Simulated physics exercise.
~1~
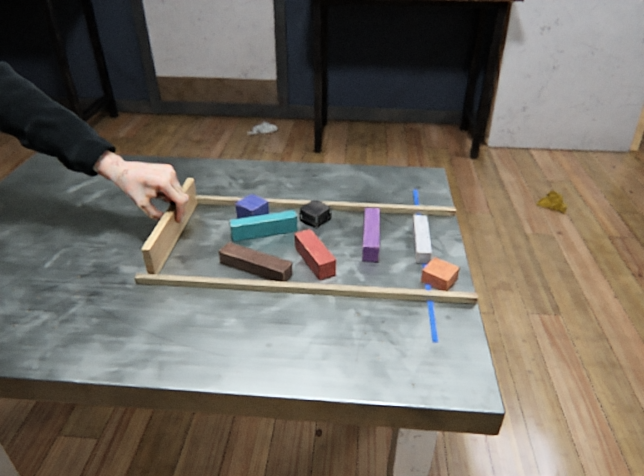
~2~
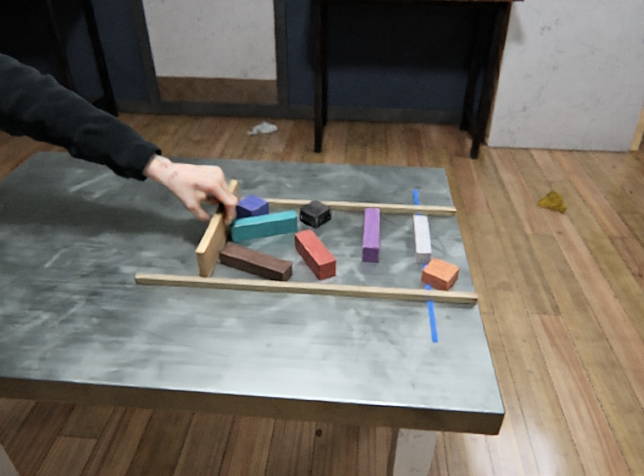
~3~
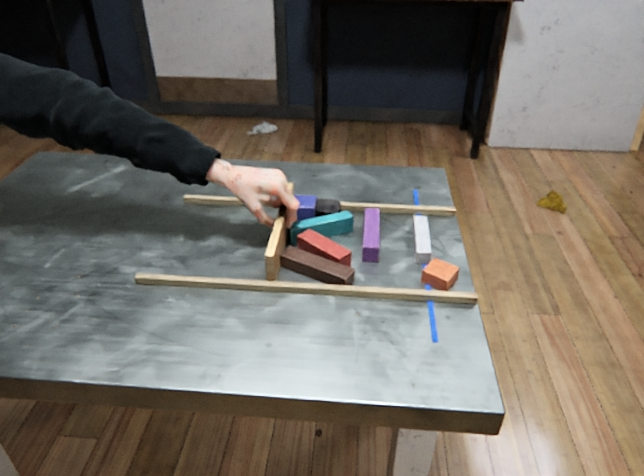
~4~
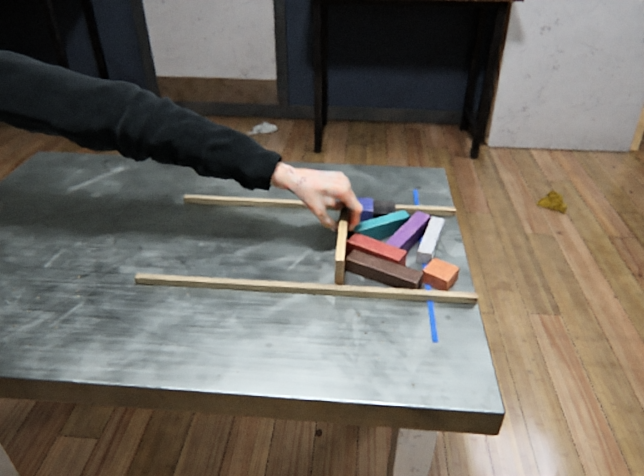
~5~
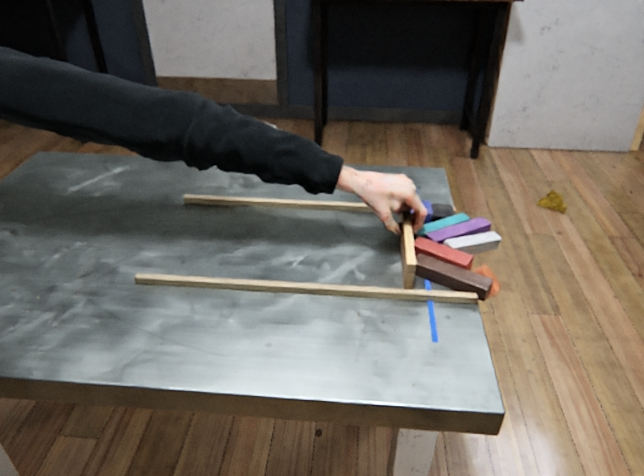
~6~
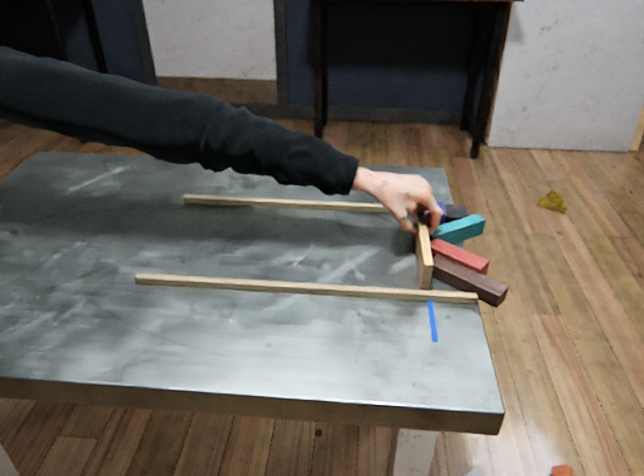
On a grey tabletop in a room with a wooden floor, coloured bars and blocks lie at mixed angles between two thin wooden rails. A hand in a dark sleeve holds an upright board behind them and slides it to the right. The board gathers the blue, teal, red and brown pieces first, while the orange block, white bar and purple bar stay put. Soon those are pushed along too, and the bunched pieces jut over the table's right edge. By the end, the purple, white and orange pieces have fallen, while teal, red and brown bars still overhang beside the board.
